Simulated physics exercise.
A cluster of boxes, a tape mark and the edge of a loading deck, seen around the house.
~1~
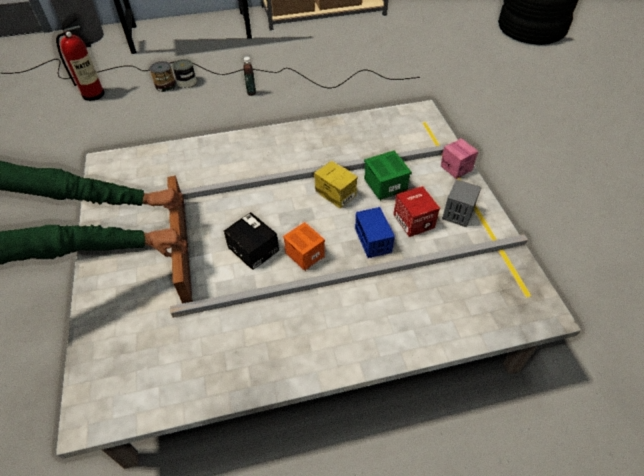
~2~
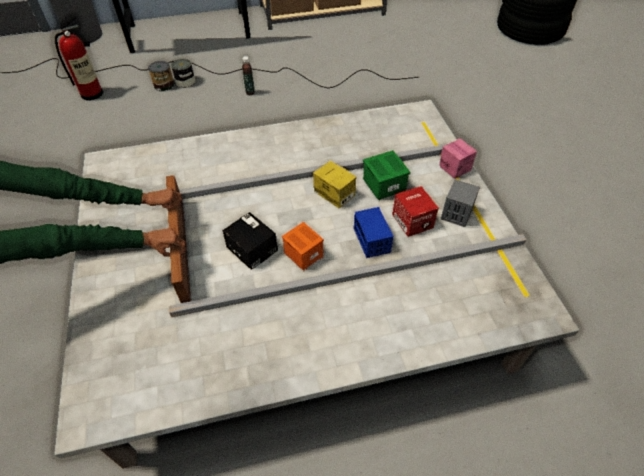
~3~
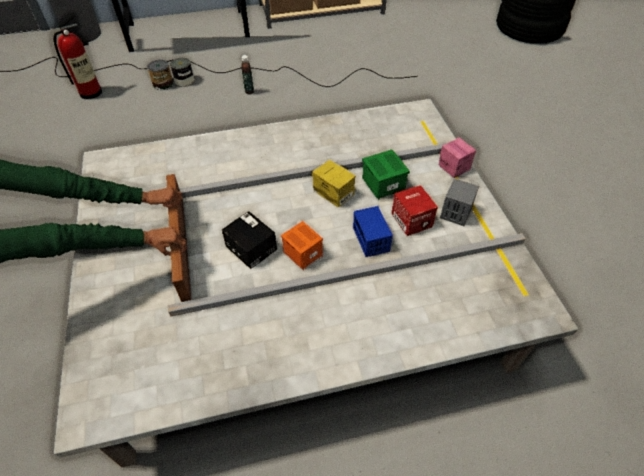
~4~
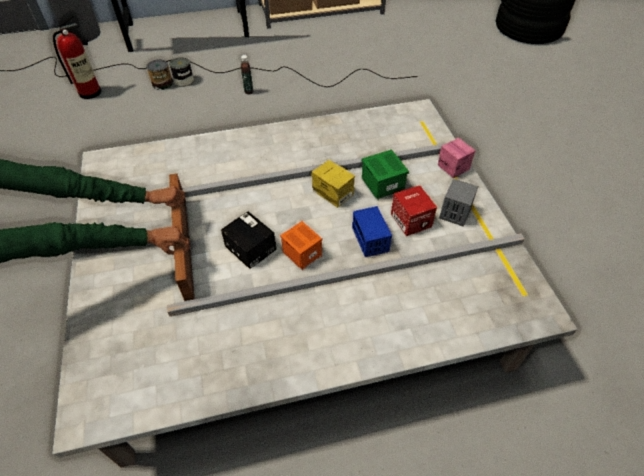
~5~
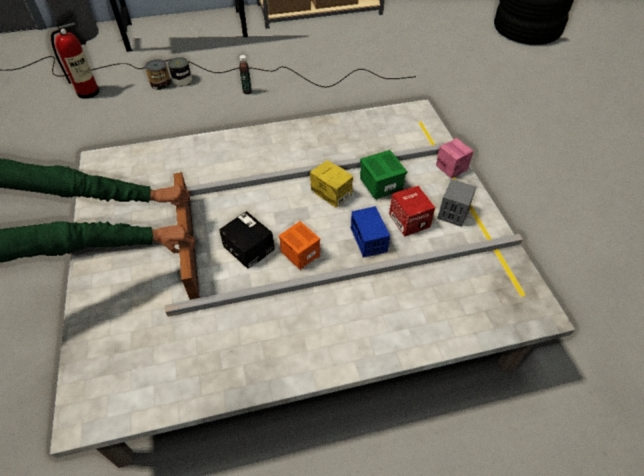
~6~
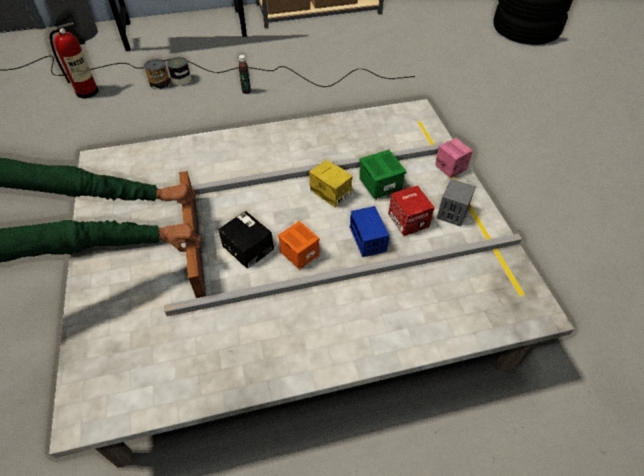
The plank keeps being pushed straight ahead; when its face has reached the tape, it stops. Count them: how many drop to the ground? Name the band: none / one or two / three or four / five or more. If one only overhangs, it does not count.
You'd find the ones that came down come in at more than four here.
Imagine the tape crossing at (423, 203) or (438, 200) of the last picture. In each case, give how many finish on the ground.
The first try gives 3, the second gives 3.
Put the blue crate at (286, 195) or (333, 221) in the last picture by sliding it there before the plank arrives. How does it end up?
Taking the two places in order, it is safe and then ends up down.
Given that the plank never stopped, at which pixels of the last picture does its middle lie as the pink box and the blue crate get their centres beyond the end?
Pink box: (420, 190); blue crate: (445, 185).
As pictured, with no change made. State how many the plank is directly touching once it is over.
Counting them up gives 3.
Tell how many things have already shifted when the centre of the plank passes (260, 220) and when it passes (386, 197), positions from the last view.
So far 2, and 7 at the second.
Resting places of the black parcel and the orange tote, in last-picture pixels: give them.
Middles: Around (488, 195) and around (501, 221).
Soon after, none off yet; pink box at rest near (453, 158); grey crate at rest near (456, 203); red box at rest near (411, 211).
After that, none off yet; pink box at rest near (453, 158); grey crate displaced about its own width near (483, 196); red box displaced about its own width near (455, 203).
In the end, the number that fall off is five or more; gone, blue crate, green tote, red box, grey crate and pink box.
